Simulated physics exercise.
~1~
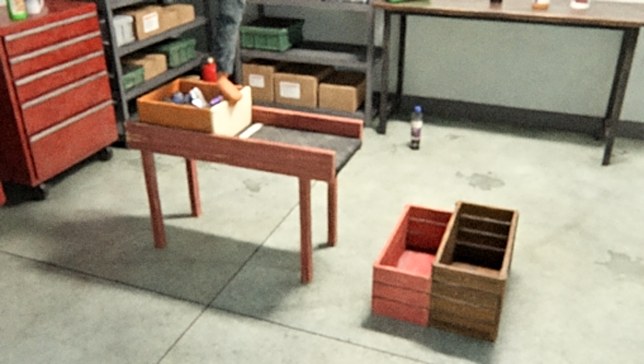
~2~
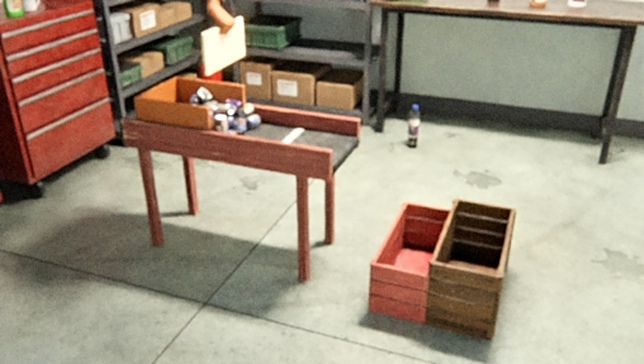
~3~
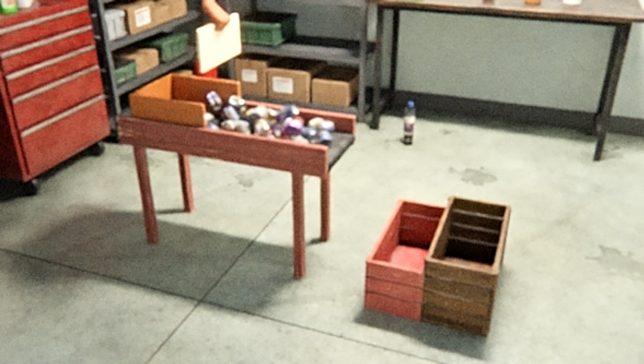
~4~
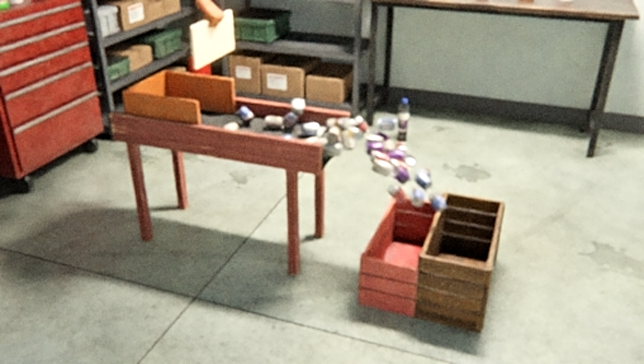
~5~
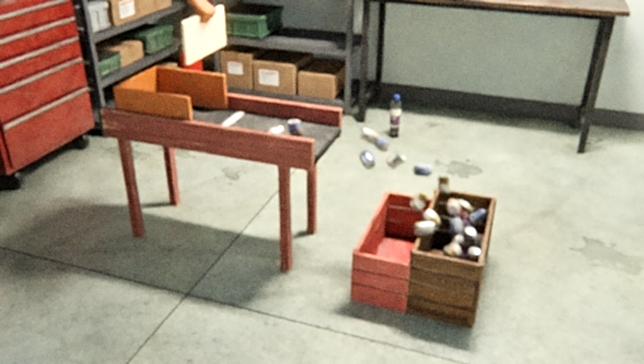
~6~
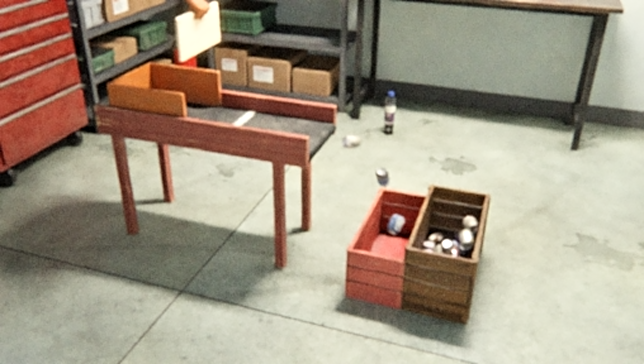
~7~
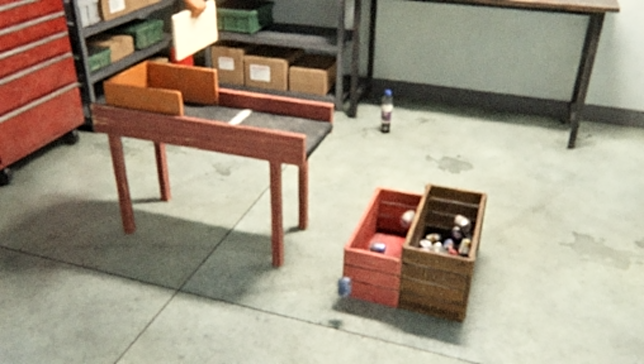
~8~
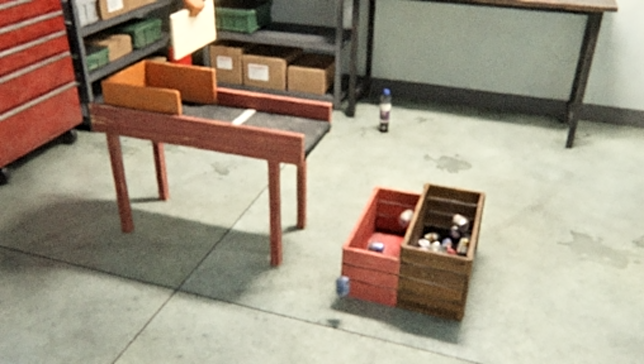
A jumble of small cans sits in an orange pen on the left end of a red-framed, dark-topped table, seen from slightly above in a workshop with a red tool chest and shelves behind. On the floor to the right stand a red tote and, beyond it, a brown wooden bin. A hand lifts the pale gate, and the cans spill rightward along the belt with its white stripe. They fly off the end in a loose stream and tumble down. Most land in the wooden bin, a couple end in the red tote, and one rests on the floor beside it.
